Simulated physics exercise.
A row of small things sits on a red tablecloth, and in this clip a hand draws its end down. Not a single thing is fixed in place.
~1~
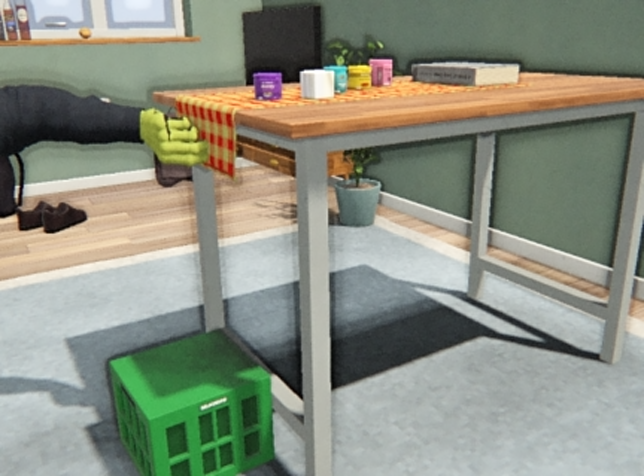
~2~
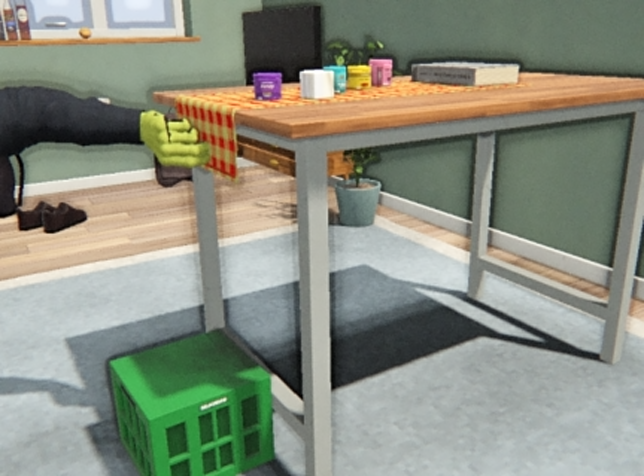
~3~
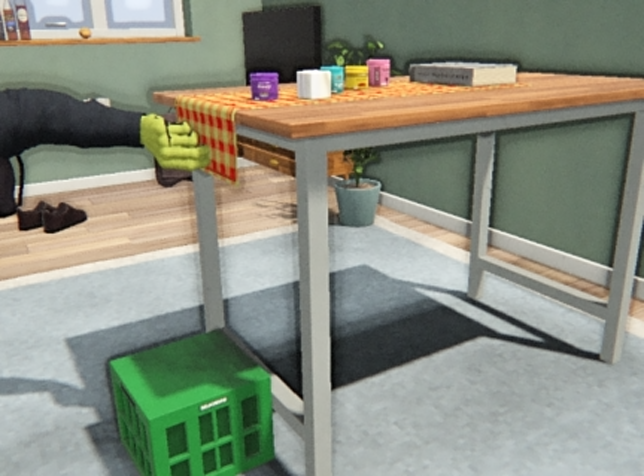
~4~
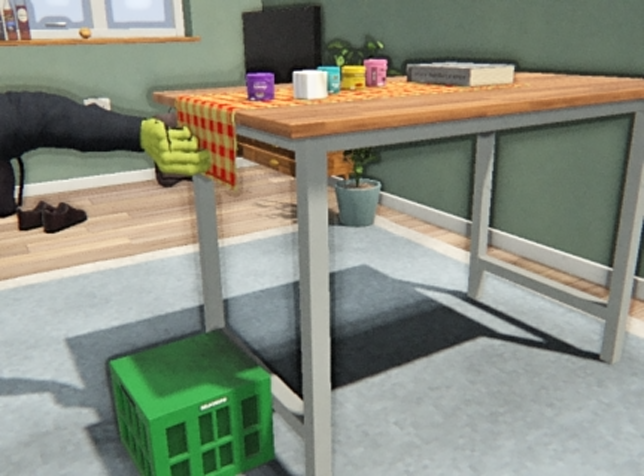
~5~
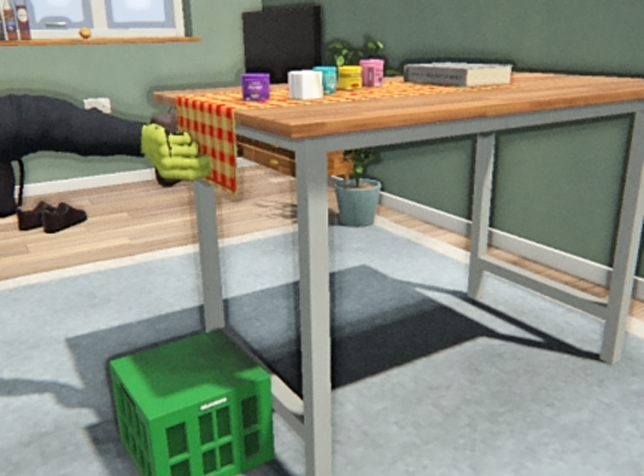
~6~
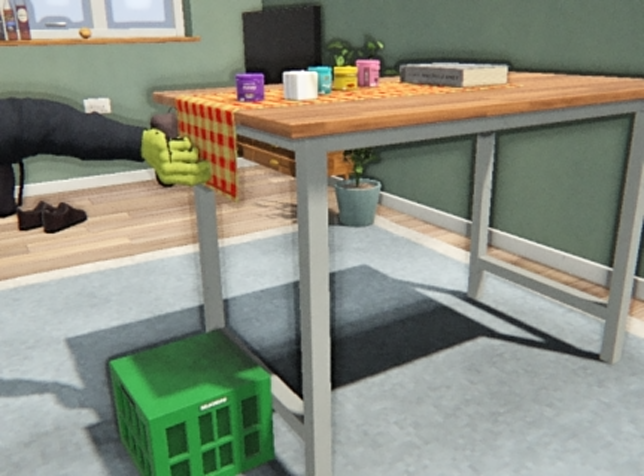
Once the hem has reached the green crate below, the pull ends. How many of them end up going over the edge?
Four things come off.
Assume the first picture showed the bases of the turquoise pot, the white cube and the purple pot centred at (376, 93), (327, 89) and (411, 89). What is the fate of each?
Turquoise pot: Goes. White cube: Goes. Purple pot: Stays.
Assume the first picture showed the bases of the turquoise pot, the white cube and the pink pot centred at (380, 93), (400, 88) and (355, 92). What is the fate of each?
The turquoise pot is lost, the white cube stays aboard, the pink pot is lost.
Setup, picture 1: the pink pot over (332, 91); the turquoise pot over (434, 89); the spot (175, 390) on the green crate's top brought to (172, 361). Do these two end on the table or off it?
So the pink pot leaves, and the turquoise pot stays there.
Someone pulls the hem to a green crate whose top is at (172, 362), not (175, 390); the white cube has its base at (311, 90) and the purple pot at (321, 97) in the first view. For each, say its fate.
The white cube falls; the purple pot tumbles off.
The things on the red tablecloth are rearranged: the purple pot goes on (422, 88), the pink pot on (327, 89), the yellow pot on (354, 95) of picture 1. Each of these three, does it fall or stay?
Purple pot - stays aboard, pink pot - leaves the top, yellow pot - leaves the top.
Soon after, hem near (211, 261); purple pot gone.
Then, hem near (213, 316); purple pot, white cube and turquoise pot gone.
At rest, hem on the crate; purple pot, white cube, turquoise pot and yellow pot gone. Over the edge go four.
